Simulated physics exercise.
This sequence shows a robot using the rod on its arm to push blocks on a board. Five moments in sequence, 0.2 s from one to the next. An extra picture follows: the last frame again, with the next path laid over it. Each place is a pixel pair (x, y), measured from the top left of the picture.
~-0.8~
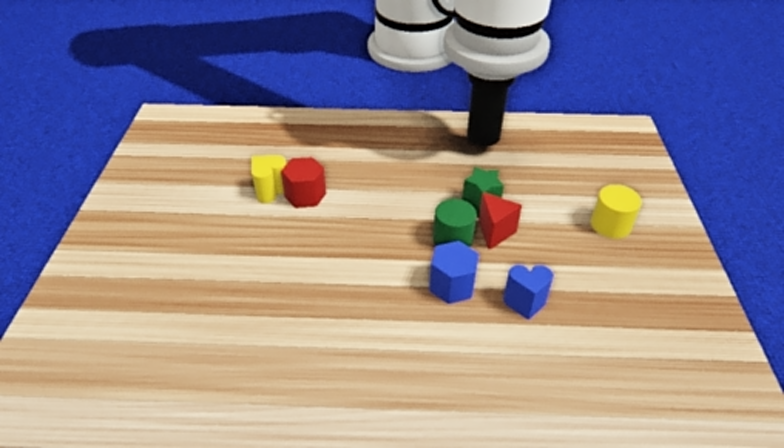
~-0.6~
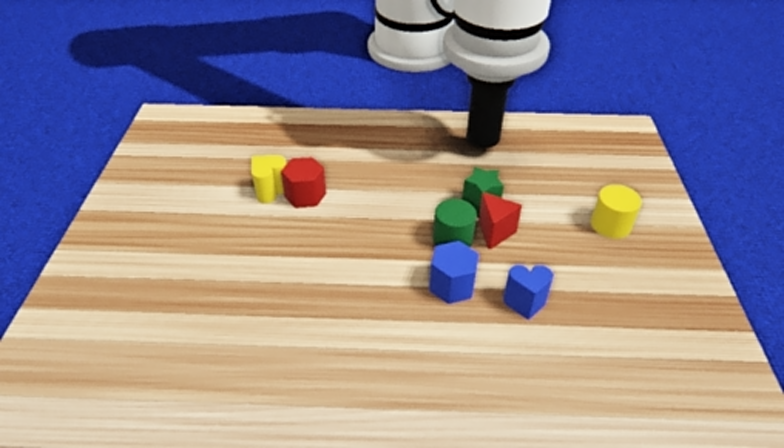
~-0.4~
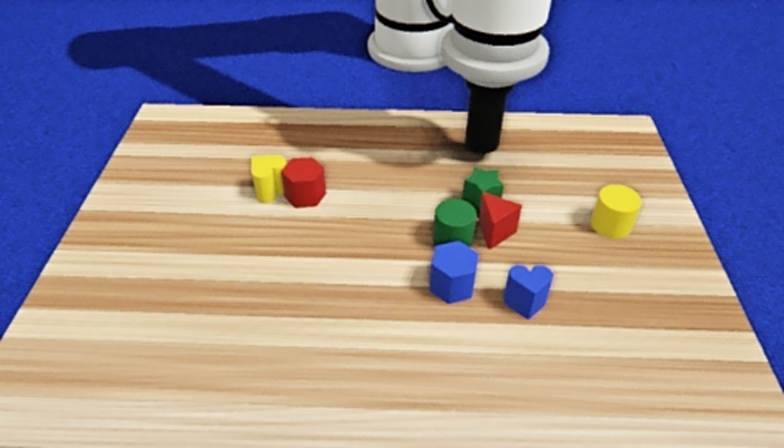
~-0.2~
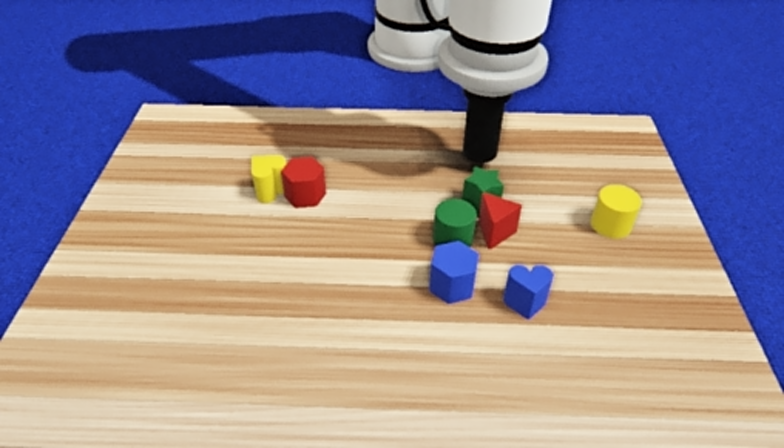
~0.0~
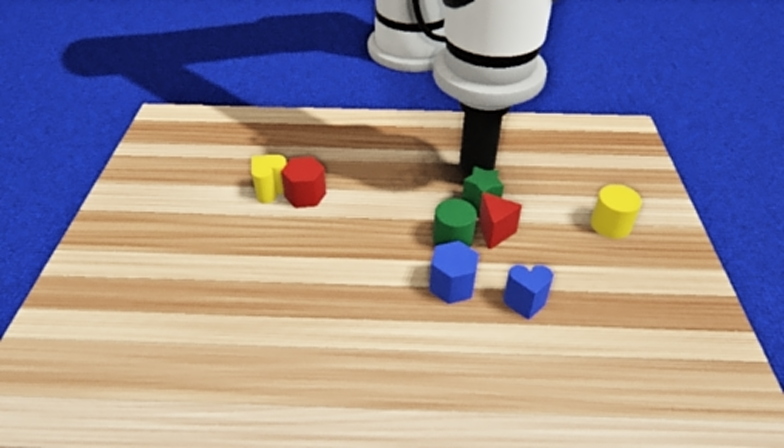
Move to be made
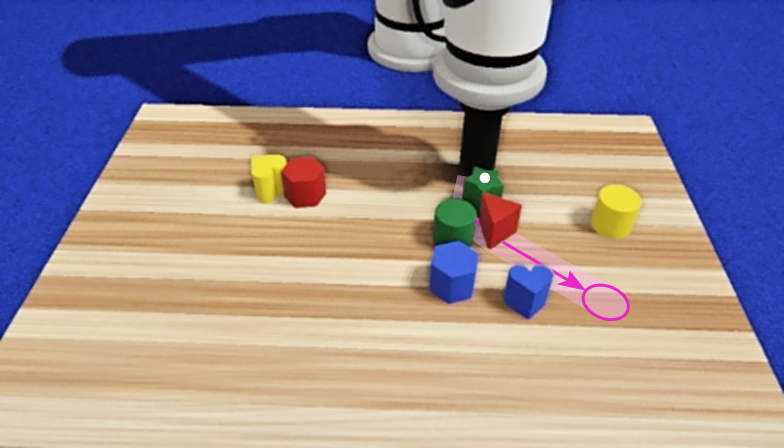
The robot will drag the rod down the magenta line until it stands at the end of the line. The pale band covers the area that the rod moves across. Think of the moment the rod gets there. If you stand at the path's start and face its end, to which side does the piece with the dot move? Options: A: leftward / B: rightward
(B)
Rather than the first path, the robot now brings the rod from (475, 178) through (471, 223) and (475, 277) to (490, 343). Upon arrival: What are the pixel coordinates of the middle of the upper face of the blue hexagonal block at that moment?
For the centre of its top, I'd go with (440, 292).
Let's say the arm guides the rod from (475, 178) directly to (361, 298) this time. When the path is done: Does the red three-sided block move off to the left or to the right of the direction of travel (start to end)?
It moves left.
The drawn path runs from (475, 178) through (478, 223) and (536, 261) to (606, 302); the dot is on the green star block.
The first path, step by step. One third of the way, rod at (480, 211); green cylinder at (450, 226); green star block at (492, 220), turned 20° anticlockwise; red three-sided block at (524, 232), turned 75° anticlockwise.
Two thirds of the way, rod at (540, 250); green cylinder at (450, 226); green star block at (513, 250), turned 40° clockwise; red three-sided block at (563, 268), turned 85° anticlockwise; blue heart-shaped block at (536, 286), turned 35° clockwise.
At the end, rod at (610, 290); green cylinder at (450, 226); green star block at (513, 250), turned 40° clockwise; red three-sided block at (589, 292), turned 15° clockwise; blue heart-shaped block at (537, 287), turned 40° clockwise.
